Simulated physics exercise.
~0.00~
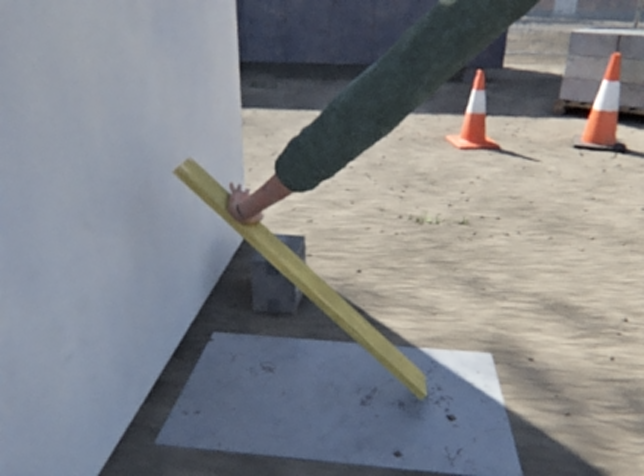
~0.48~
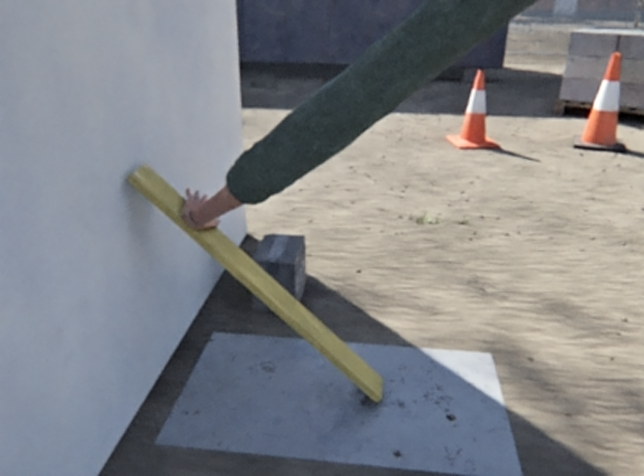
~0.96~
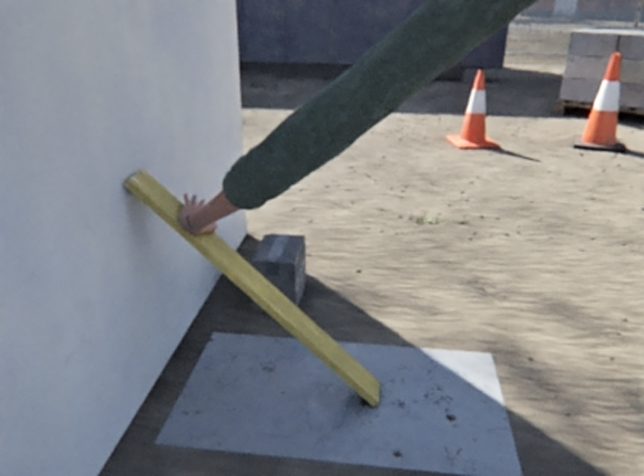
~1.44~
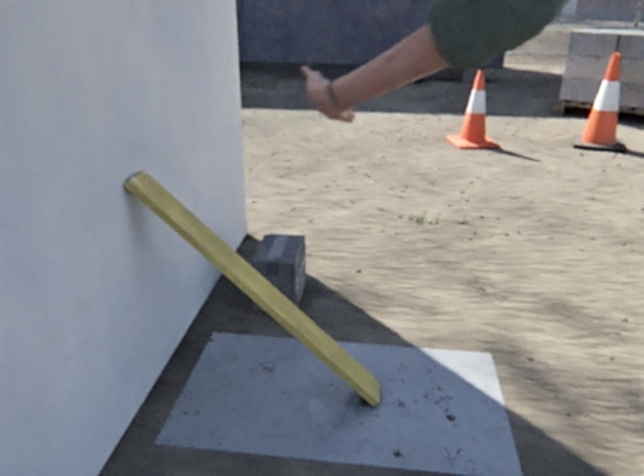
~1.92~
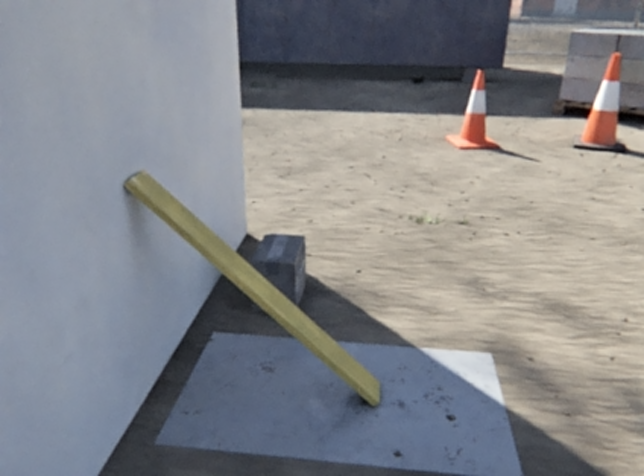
A yellow plank was moved left by a hand and leant against a pale wall, its foot on a flat grey sheet near a grey block. The hand let go and drew back out of view, and the plank stayed leaning there.
